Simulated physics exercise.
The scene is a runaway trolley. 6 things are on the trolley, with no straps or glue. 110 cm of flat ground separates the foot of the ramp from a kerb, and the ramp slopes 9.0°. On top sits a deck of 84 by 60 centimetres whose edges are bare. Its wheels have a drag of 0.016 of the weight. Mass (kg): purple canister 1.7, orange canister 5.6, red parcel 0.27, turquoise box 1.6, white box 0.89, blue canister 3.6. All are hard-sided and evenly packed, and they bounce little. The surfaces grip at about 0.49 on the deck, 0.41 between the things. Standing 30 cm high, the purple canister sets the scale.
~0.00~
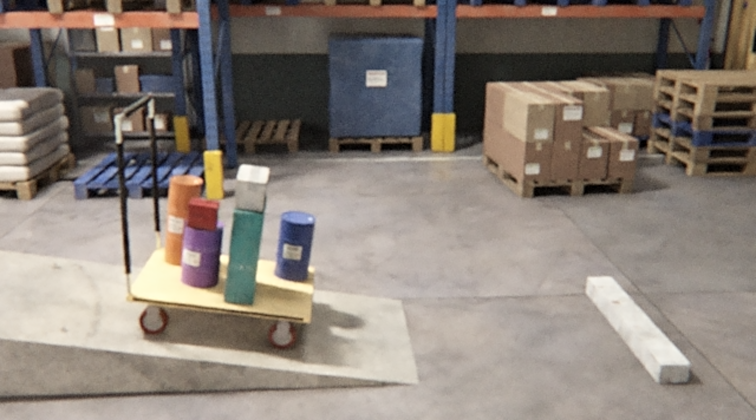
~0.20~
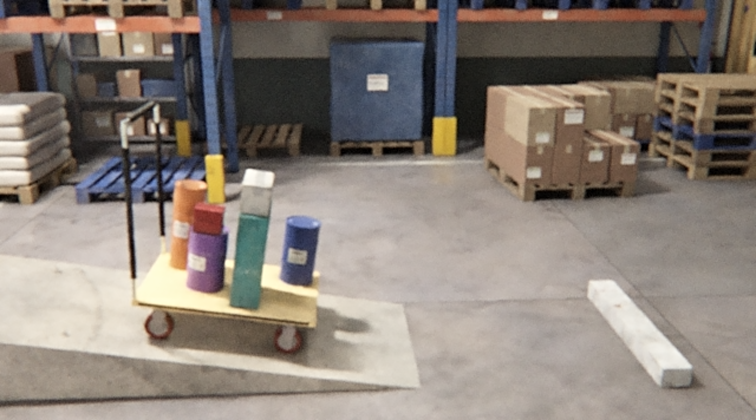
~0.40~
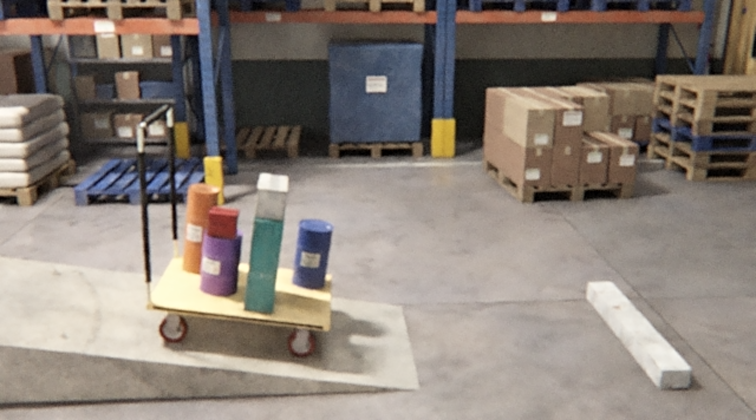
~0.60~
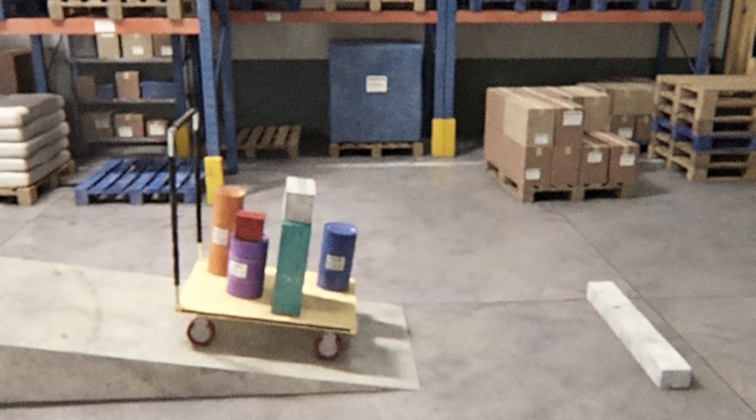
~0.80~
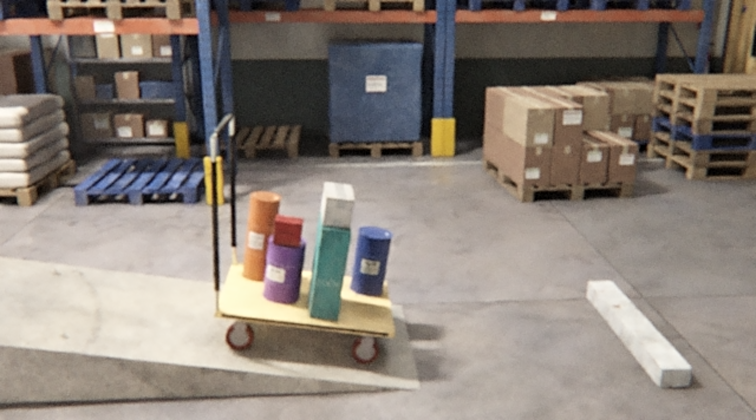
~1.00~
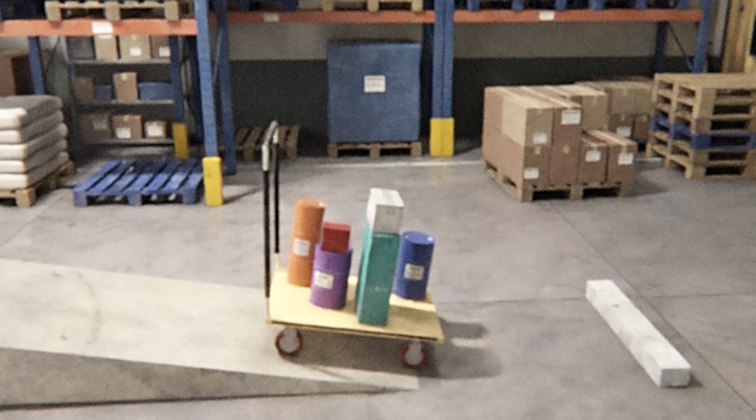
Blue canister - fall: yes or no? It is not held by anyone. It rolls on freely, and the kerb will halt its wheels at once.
Yes.
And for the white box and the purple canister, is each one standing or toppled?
Well, the white box tumbles down, and the purple canister holds steady.
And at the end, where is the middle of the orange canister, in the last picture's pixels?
Near (569, 277).
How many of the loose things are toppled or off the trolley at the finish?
Count: 5.
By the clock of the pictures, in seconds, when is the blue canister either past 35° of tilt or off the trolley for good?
Somewhere about 1.8 s.
After 1.80 s, trolley at the kerb; blue canister 4° off its base near (625, 260); white box 10° off its base; orange canister 9° off its base.
After 2.00 s, trolley at the kerb; white box and blue canister now off the trolley; orange canister 50° off its base; turquoise box 46° off its base.
After 2.10 s, trolley at the kerb; orange canister on its side; turquoise box 74° off its base; red parcel 40° off its base.
After 2.50 s, trolley at the kerb; red parcel and turquoise box now off the trolley; orange canister on its side; purple canister moved 10 cm.
In the end (3.3 s), off the trolley and tipped over, red parcel, turquoise box, white box and blue canister; toppled on the trolley, orange canister; not toppled but over 10 cm from the start, purple canister. At the end, from the last picture's camera, blue canister near (677, 305).
